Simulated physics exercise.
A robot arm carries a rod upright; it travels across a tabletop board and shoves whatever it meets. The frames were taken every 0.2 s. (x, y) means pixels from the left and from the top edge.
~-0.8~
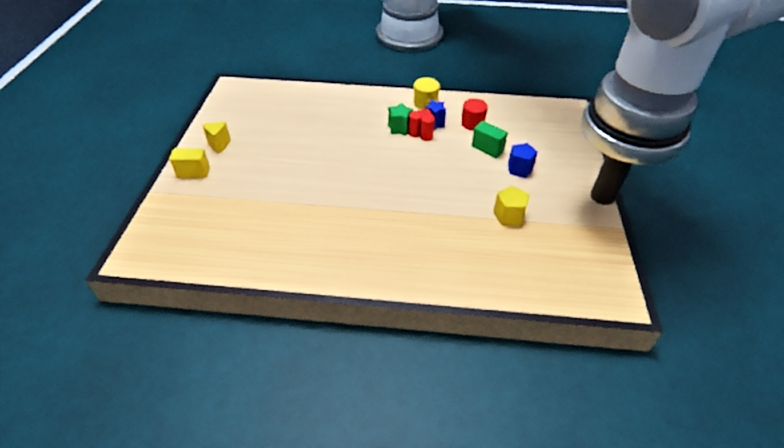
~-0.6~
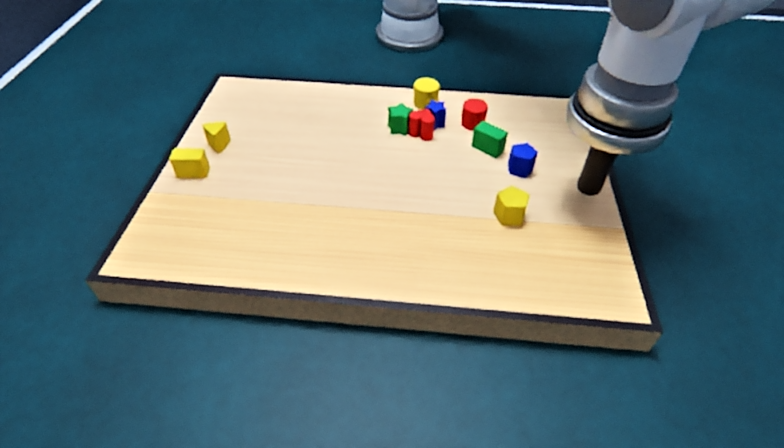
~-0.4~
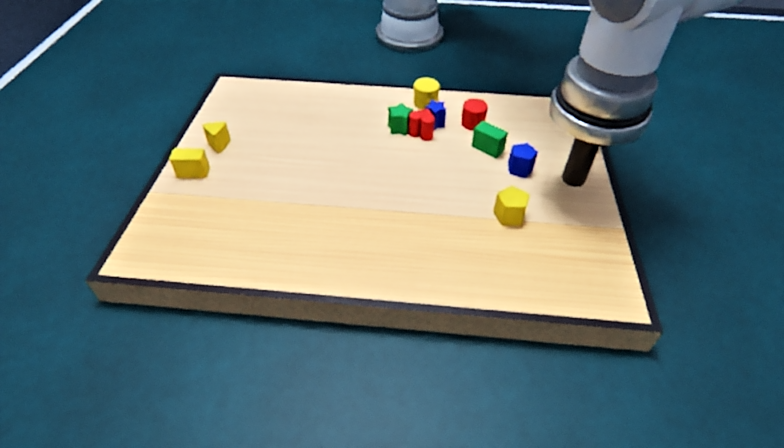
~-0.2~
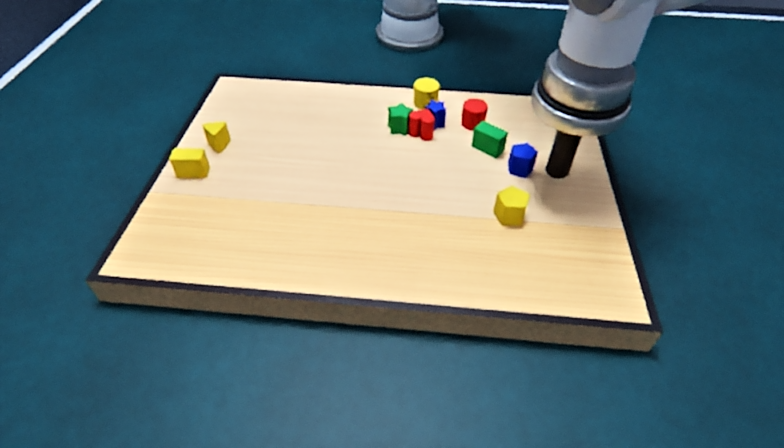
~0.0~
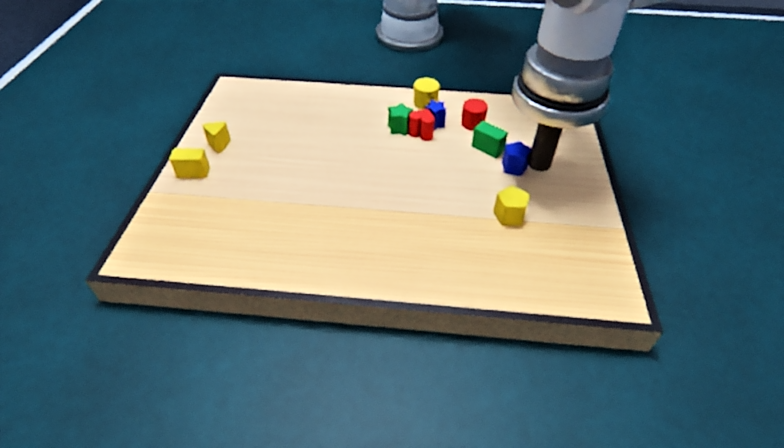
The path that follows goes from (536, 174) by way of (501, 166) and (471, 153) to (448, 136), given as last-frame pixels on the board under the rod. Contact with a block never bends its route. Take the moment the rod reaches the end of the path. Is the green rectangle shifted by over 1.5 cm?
Yes, it checks out.
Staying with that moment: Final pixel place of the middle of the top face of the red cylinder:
If I read the scene right, the answer is (479, 95).
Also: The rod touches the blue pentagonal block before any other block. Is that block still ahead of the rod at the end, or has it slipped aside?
The rod moves past it.
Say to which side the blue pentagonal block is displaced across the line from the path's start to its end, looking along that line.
To the left.
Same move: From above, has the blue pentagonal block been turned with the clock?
No, that is not how it ends up.
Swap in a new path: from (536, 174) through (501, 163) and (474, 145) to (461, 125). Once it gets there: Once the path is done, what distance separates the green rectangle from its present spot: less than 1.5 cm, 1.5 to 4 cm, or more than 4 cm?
It moves quite far, over 4 cm.
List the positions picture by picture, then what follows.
In the first frame, lower end of the rod at (602, 198), tops of blocks, blue star block at (436, 106), red cylinder at (476, 105), green rectangle at (491, 130), blue pentagonal block at (524, 150).
In the second frame, rod at (588, 189), blocks as before.
In the third frame, rod at (573, 180), blocks as before.
In the fourth frame, rod at (557, 172), blocks as before.
In the fifth frame, rod at (539, 165), blue star block at (436, 106), red cylinder at (476, 105), green rectangle at (491, 130), blue pentagonal block at (519, 149).
What follows on the original path. One third of the way, rod at (502, 157); green rectangle at (480, 125), turned 55° clockwise; blue pentagonal block at (482, 143), turned 15° anticlockwise.
Two thirds of the way, rod at (471, 143); red cylinder at (476, 102); green rectangle at (469, 117), turned 75° clockwise; blue pentagonal block at (450, 135), turned 55° anticlockwise.
At the end, rod at (449, 127); blue star block at (433, 102), turned 35° anticlockwise; red cylinder at (479, 95); green rectangle at (458, 104), turned 115° clockwise; blue pentagonal block at (444, 134), turned 70° anticlockwise.
